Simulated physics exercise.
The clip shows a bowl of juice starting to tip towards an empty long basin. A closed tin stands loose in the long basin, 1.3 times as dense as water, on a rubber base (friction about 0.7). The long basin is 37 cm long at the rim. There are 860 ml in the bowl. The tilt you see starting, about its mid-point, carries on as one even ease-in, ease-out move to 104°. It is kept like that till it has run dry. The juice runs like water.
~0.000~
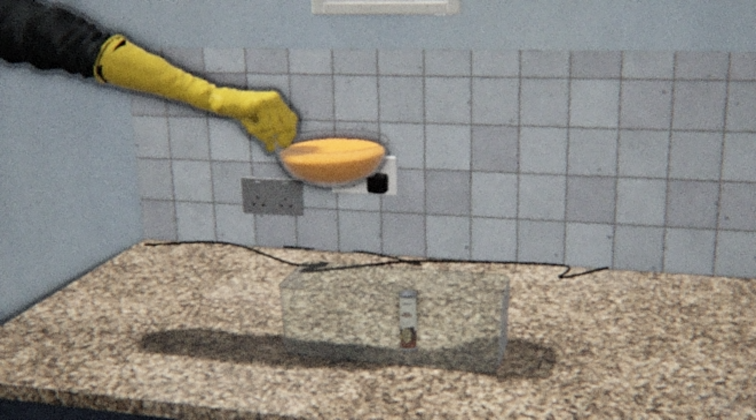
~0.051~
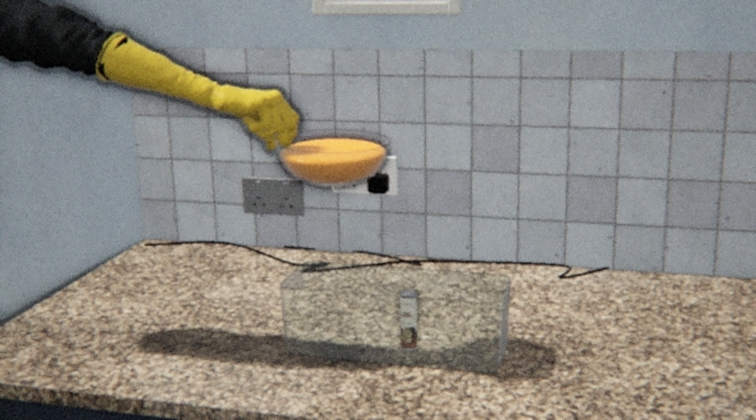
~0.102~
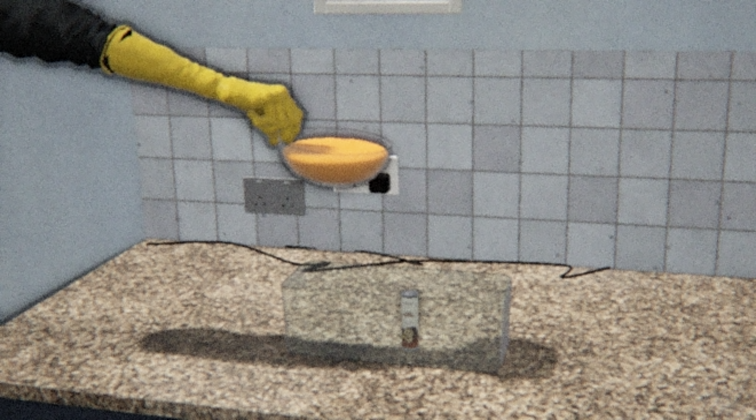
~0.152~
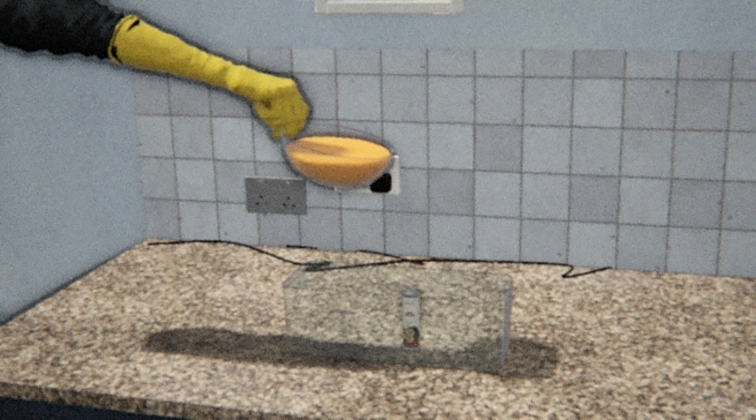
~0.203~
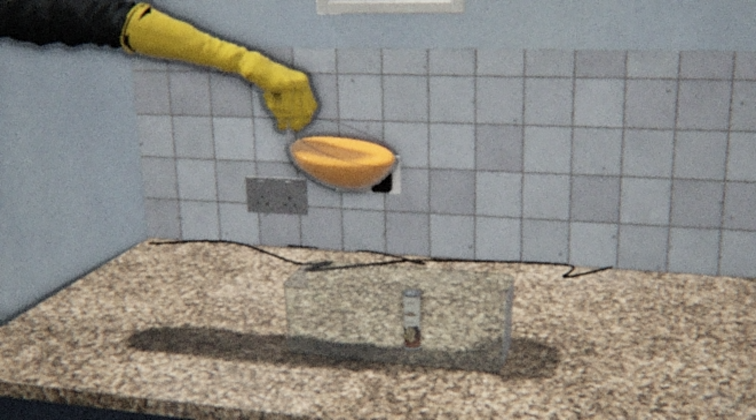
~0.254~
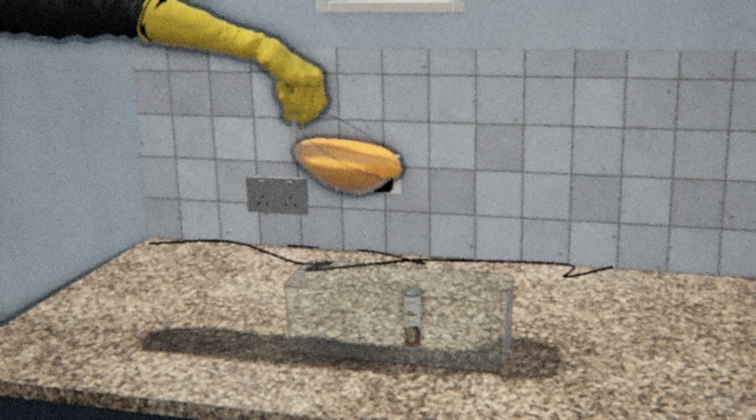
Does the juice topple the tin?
The tin remains upright.
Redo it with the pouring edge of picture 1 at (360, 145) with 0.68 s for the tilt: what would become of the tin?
Then it goes over.
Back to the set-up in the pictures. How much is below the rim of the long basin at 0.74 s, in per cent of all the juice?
About 82 per cent.
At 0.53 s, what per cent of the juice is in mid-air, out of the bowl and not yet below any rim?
Some 60 per cent.
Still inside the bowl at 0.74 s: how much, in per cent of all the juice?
Near 0 in a hundred.
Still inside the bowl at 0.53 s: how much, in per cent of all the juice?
Some 6 per cent.
By 0.53 s the tilt is 92° and 6 per cent is still to pour; the tin stands where it began.
By 0.74 s the tilt is 104° and 0 per cent is still to pour; the tin stands where it began.
By 0.95 s the tilt is 104° and 0 per cent is still to pour; the tin stands where it began.
By 1.18 s the tilt is 104° and 0 per cent is still to pour; the tin stands where it began.
At rest the tin stands where it began.
